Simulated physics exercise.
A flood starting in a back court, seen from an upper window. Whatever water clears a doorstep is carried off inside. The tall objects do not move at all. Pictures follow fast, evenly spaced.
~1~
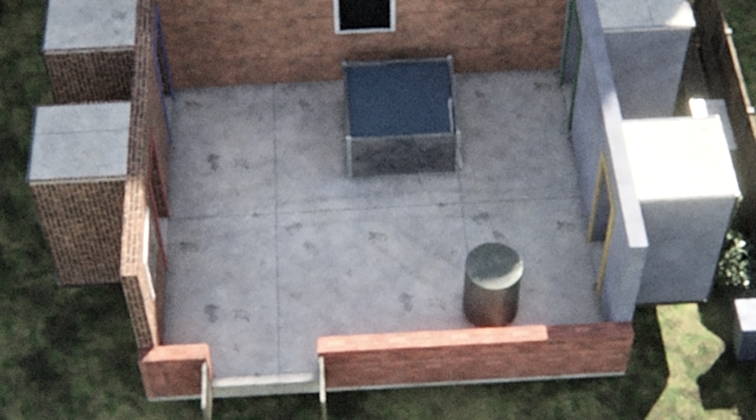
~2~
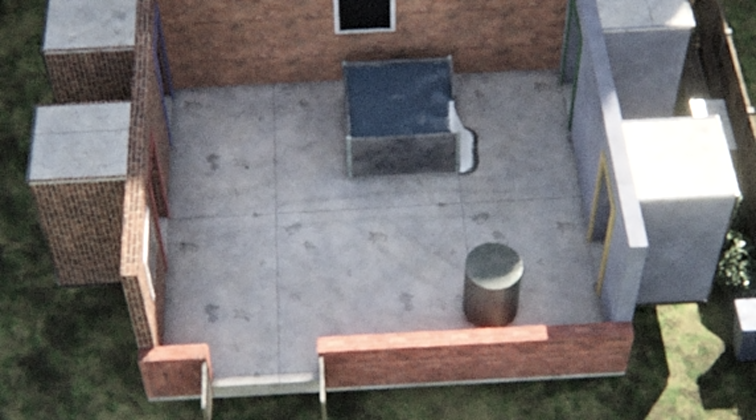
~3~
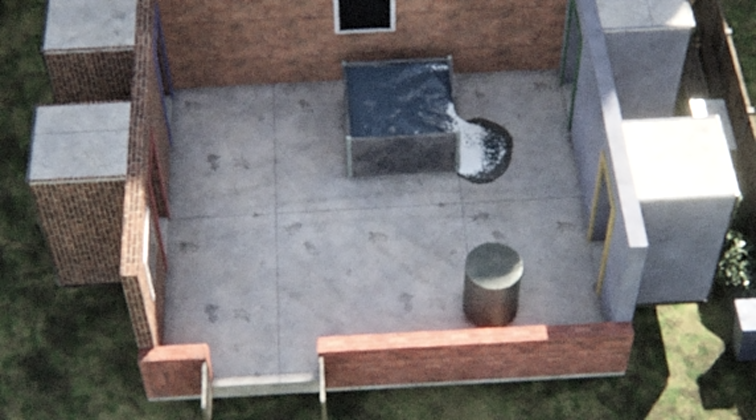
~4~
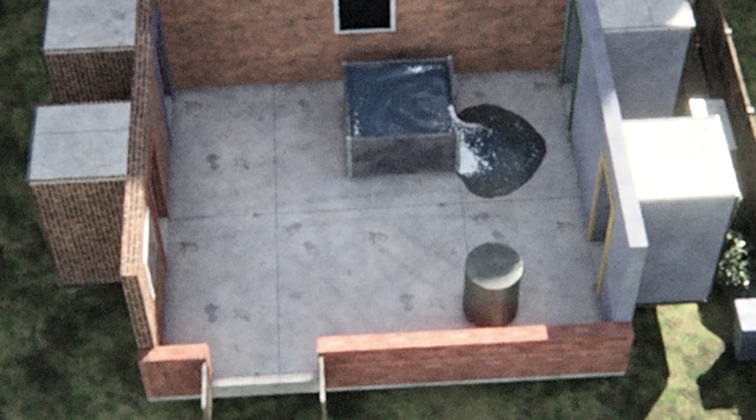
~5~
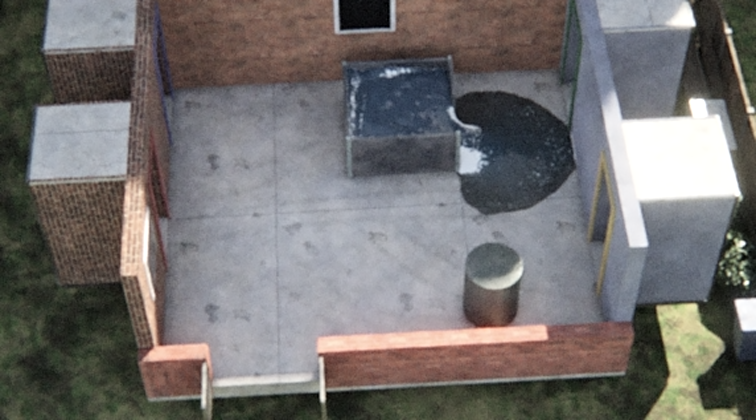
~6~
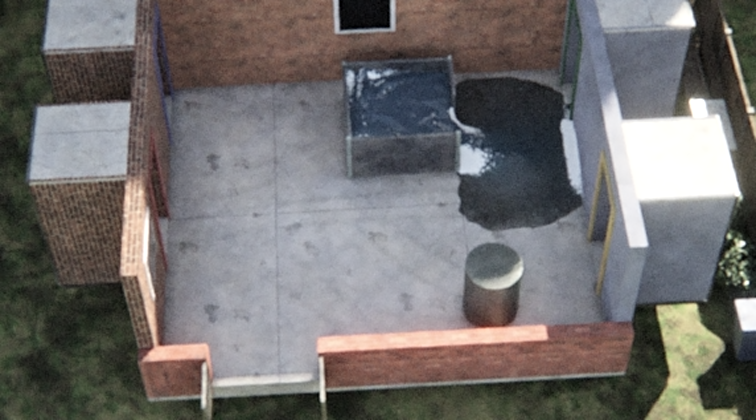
A walled back court with a pale concrete floor is seen from high above by a still camera. A grey, open-topped tank of dark water sits near the brick back wall, with a grey metal cylinder at front right and a low red brick wall in front. Water pours from the tank's right side, foaming, and spreads in a dark, widening pool to the right-hand wall and forward.
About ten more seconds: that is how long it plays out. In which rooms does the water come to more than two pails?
Red door: No more than two buckets; green door: More than two buckets; blue door: No more than two buckets; yellow door: More than two buckets.
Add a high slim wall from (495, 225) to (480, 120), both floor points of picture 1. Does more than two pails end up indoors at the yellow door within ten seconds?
I'd say the yellow door remains within bounds.
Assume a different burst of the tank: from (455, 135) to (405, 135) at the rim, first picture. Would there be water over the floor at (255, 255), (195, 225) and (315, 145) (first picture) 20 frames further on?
Taking the spots in turn: Untouched, untouched and untouched.
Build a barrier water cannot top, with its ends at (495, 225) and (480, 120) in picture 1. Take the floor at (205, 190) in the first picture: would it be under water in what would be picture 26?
My call for that point: Left unsoaked.
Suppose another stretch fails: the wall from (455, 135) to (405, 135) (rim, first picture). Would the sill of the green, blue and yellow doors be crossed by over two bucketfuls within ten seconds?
The green door holds, the blue door stays under, the yellow door goes over.
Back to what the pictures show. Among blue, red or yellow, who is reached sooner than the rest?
The answer here is the yellow door.
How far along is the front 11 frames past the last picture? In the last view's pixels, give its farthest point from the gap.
I would point to (608, 349).
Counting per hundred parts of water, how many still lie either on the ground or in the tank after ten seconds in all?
Around 84 in a hundred.
A moment on, water covers 20 % of the floor; the red door not reached, the green door over two buckets in, the blue door not reached, the yellow door wet at the sill, nothing in.
Next, water covers 25 % of the floor; the red door not reached, the green door far over two buckets in, the blue door not reached, the yellow door under two buckets in.
Then, water covers 40 % of the floor; the red door not reached, the green door far over two buckets in, the blue door not reached, the yellow door under two buckets in.
Later, water covers 70 % of the floor; the red door not reached, the green door far over two buckets in, the blue door wet at the sill, nothing in, the yellow door over two buckets in.
In the end, water covers 95 % of the floor; the red door wet at the sill, nothing in, the green door far over two buckets in, the blue door wet at the sill, nothing in, the yellow door over two buckets in.
